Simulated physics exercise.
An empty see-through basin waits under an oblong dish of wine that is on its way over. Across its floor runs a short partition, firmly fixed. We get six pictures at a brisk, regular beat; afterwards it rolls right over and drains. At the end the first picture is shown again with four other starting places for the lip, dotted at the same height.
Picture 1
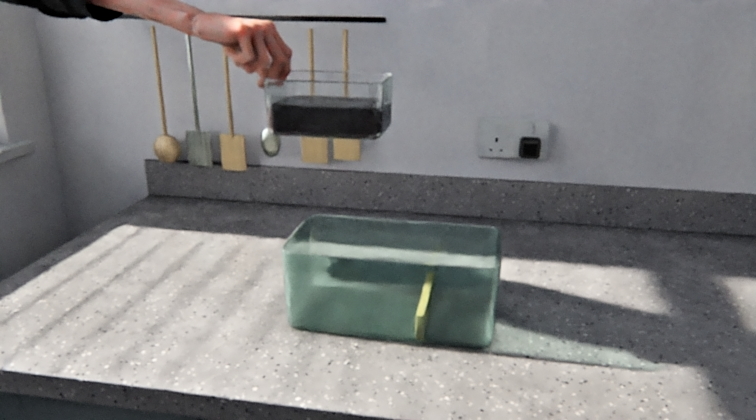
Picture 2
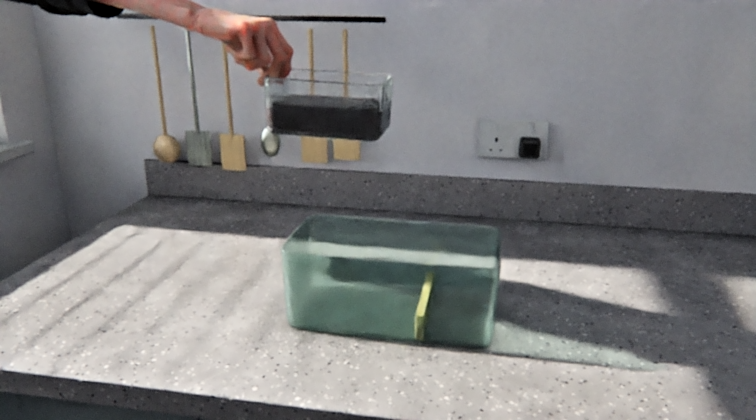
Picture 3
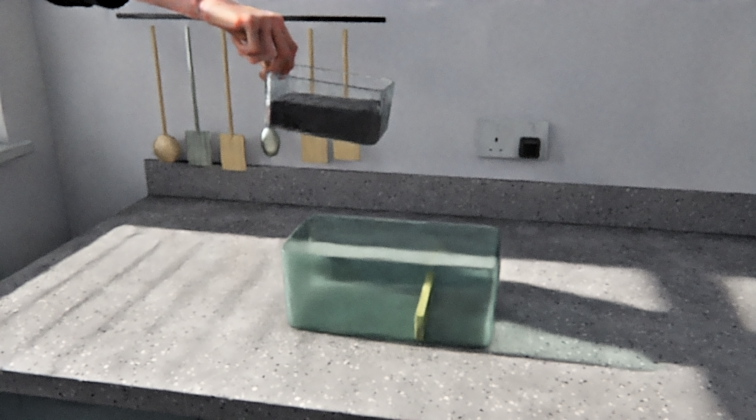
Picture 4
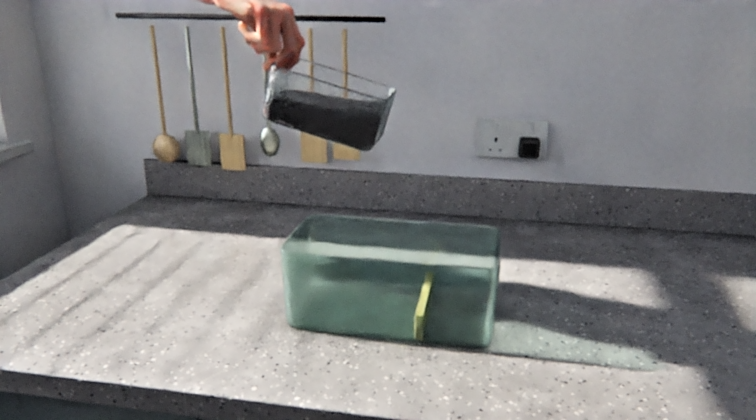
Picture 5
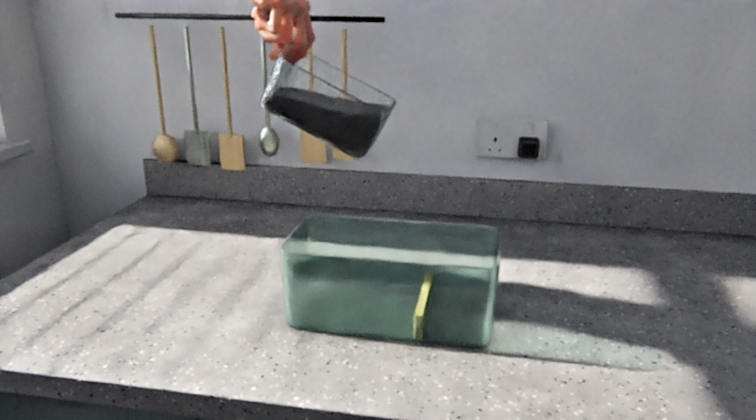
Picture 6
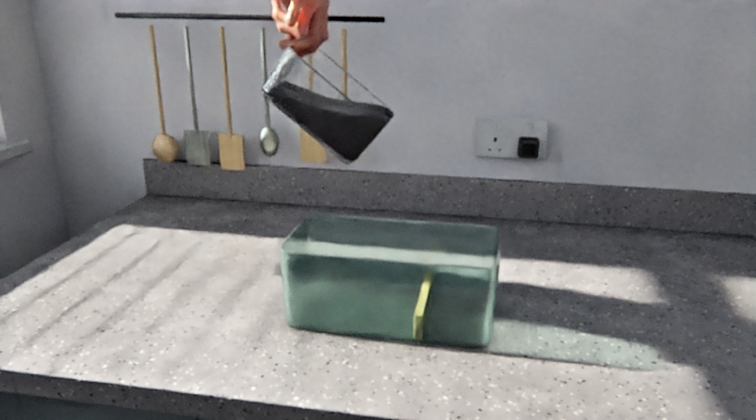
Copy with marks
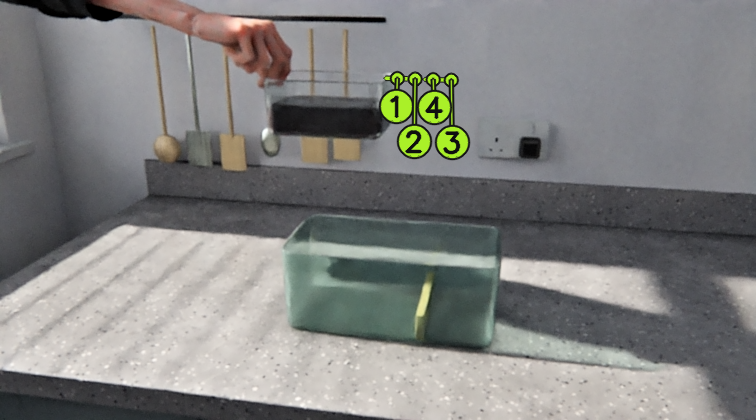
At first, a hand holds a clear oblong dish of dark liquid level above a see-through green basin with a short yellow partition, on a speckled counter. The hand then rises and shifts right, tilting the dish steadily down to the right, until the liquid reaches its lower lip.
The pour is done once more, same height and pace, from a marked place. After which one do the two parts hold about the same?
Best: 1.
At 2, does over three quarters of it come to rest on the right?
No, it does not.
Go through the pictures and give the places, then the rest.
Upright, lip at (386, 78); basin from (288, 324) to (493, 345); top of the wall at (426, 292); nothing has left yet, in the first picture.
Upright, lip at (386, 79); nothing has left yet, in the second picture.
Tipped about 7°, lip at (388, 85); nothing has left yet, in the third picture.
Tipped about 15°, lip at (390, 94); nothing has left yet, in the fourth picture.
Tipped about 26°, lip at (390, 106); nothing has left yet, in the fifth picture.
Tipped about 38°, lip at (388, 118); wine is over the lip, down to (388, 118), in the sixth picture.
On the marked copy, 1 at (397, 78); 2 at (415, 79); 3 at (451, 80); 4 at (433, 79).
For dot 1, about 47 % ends left of the wall and 50 % right of it; 3 % is lost outside.
For dot 2, about 37 % ends left of the wall and 58 % right of it; 5 % is lost outside.
For dot 3, about 19 % ends left of the wall and 70 % right of it; 11 % is lost outside.
For dot 4, about 25 % ends left of the wall and 72 % right of it; 3 % is lost outside.
